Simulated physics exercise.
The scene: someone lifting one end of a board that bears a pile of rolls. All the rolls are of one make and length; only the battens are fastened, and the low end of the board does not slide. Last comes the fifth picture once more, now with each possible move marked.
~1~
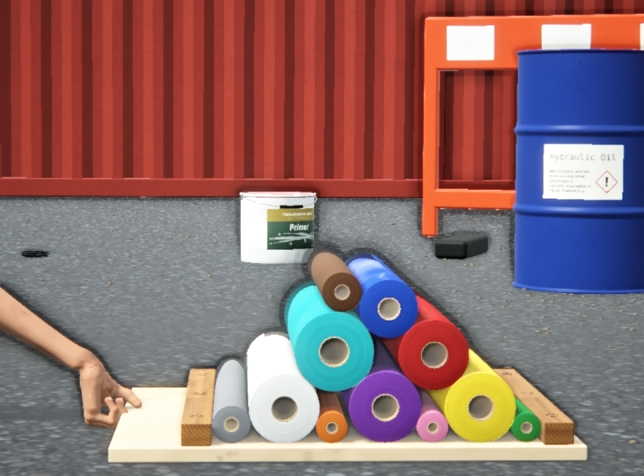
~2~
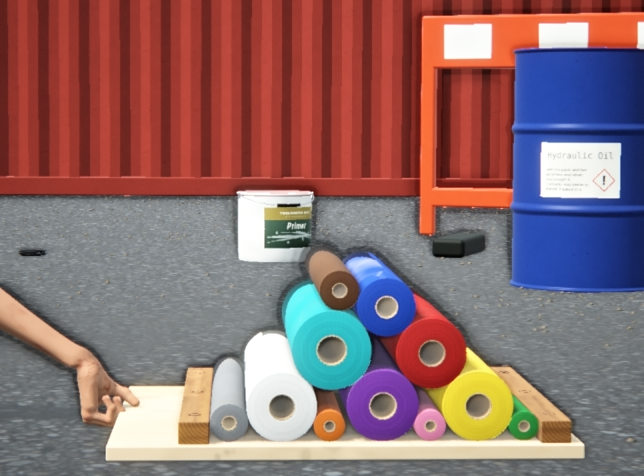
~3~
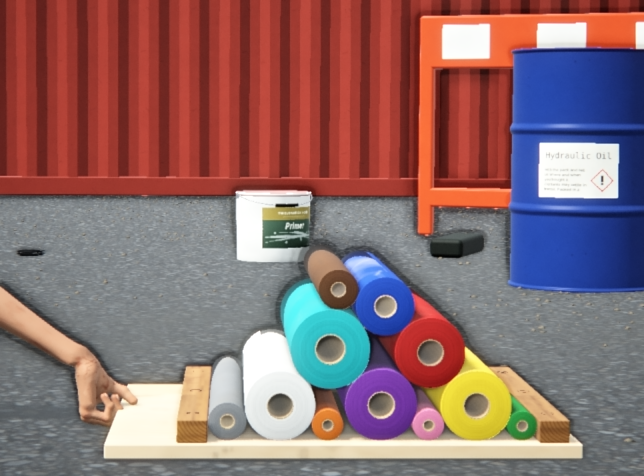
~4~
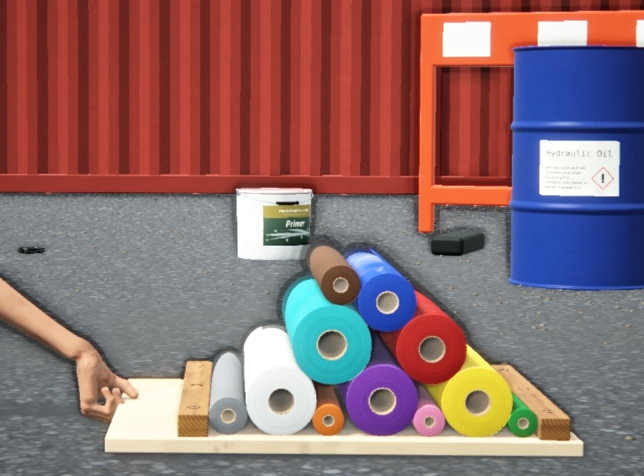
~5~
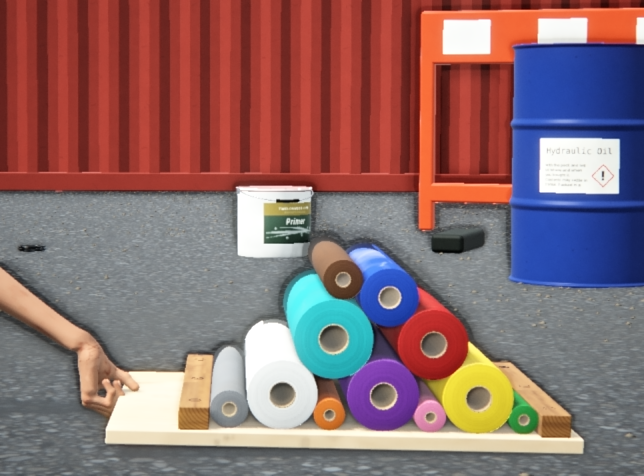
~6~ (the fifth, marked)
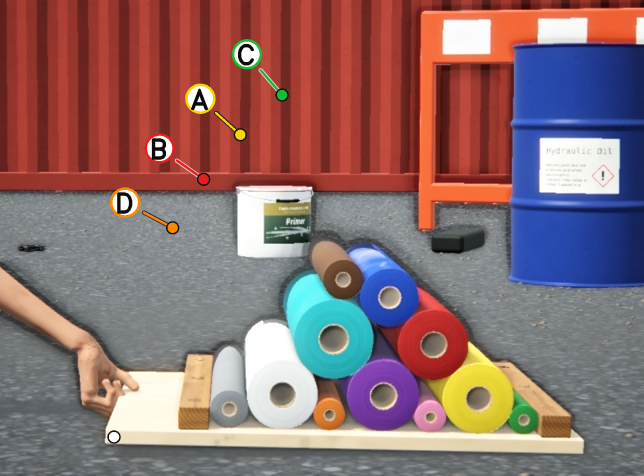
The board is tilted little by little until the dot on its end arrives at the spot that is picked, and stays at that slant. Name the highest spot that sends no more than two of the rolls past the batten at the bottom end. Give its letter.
Mark B is as high as it can go.
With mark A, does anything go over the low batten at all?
Yes, at A.
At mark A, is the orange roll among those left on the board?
Yes, with A.
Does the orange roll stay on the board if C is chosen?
Yes.
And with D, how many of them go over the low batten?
The count is none.
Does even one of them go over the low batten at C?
Yes, at C.
On the marked copy, A at (240, 135); B at (204, 179); C at (282, 95); D at (173, 228); the white dot at (114, 437).
With B. Early on, board at 19°.
Further on, board at 35°.
At the end, board at 35°, none over the low batten.
As for the rest, A four over the low batten (turquoise, red, blue, brown); C seven over the low batten; D none over the low batten.
